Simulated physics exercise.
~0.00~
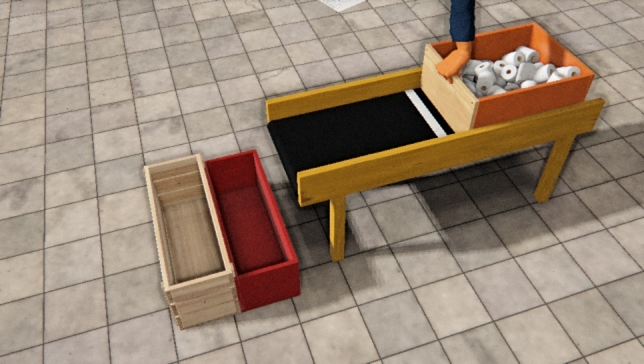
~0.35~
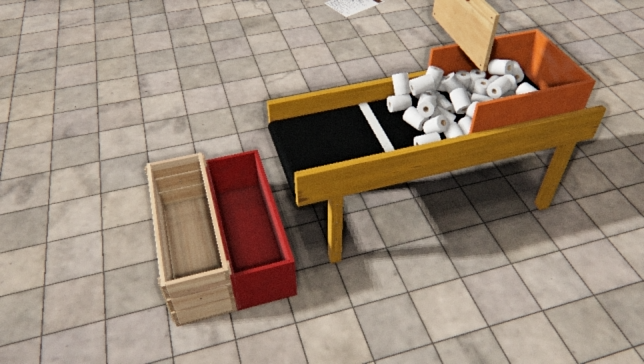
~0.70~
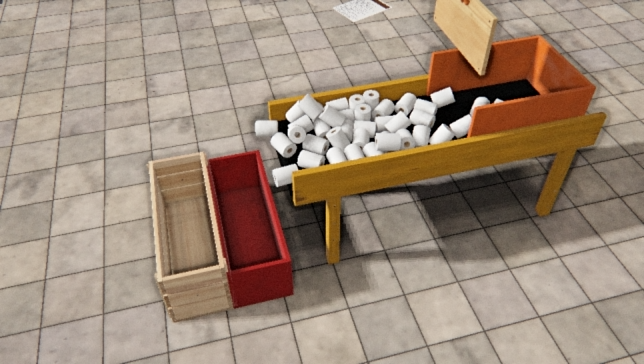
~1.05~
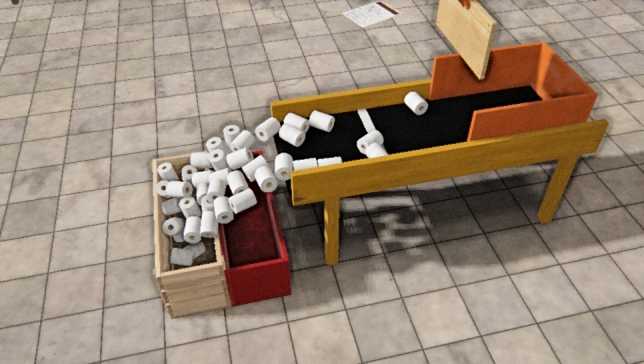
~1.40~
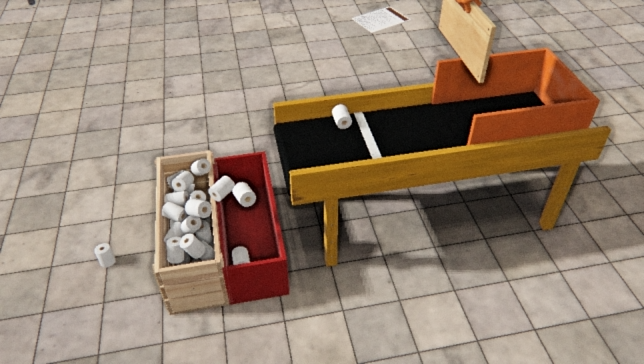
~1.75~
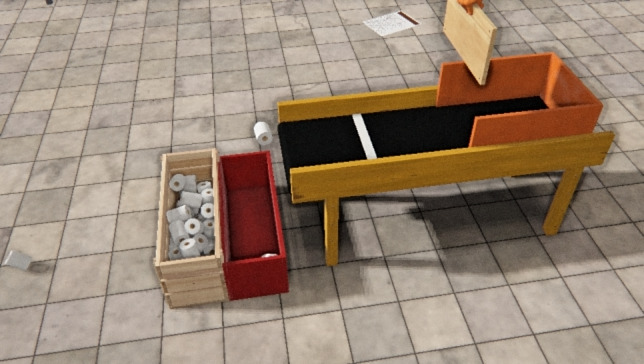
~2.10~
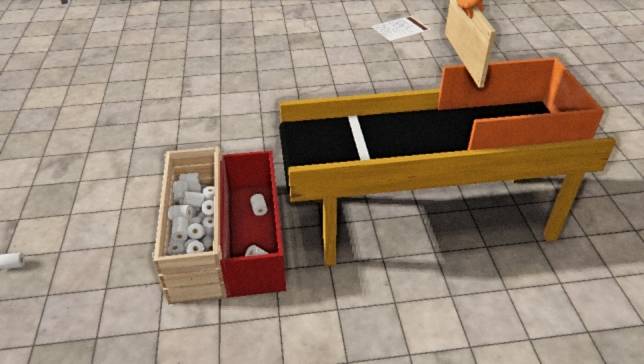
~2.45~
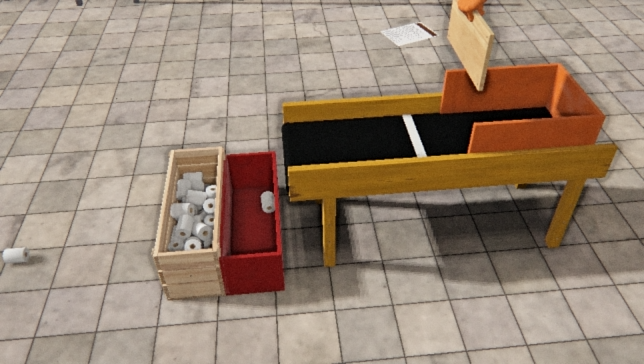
At first, white paper rolls lie heaped in an orange pen on a yellow-sided conveyor, with an orange hand at the gate. The wooden gate lifts, and the black belt with its white stripe carries the rolls left in a loose crowd. They spill off the end, many flying over the red bin towards the pale wooden tub. A last straggler follows, while one roll lands on the floor beyond the tub and rolls left. Finally, the belt is bare, most rolls rest in the tub, a few have gone into the red bin, and one lies on the tiles.
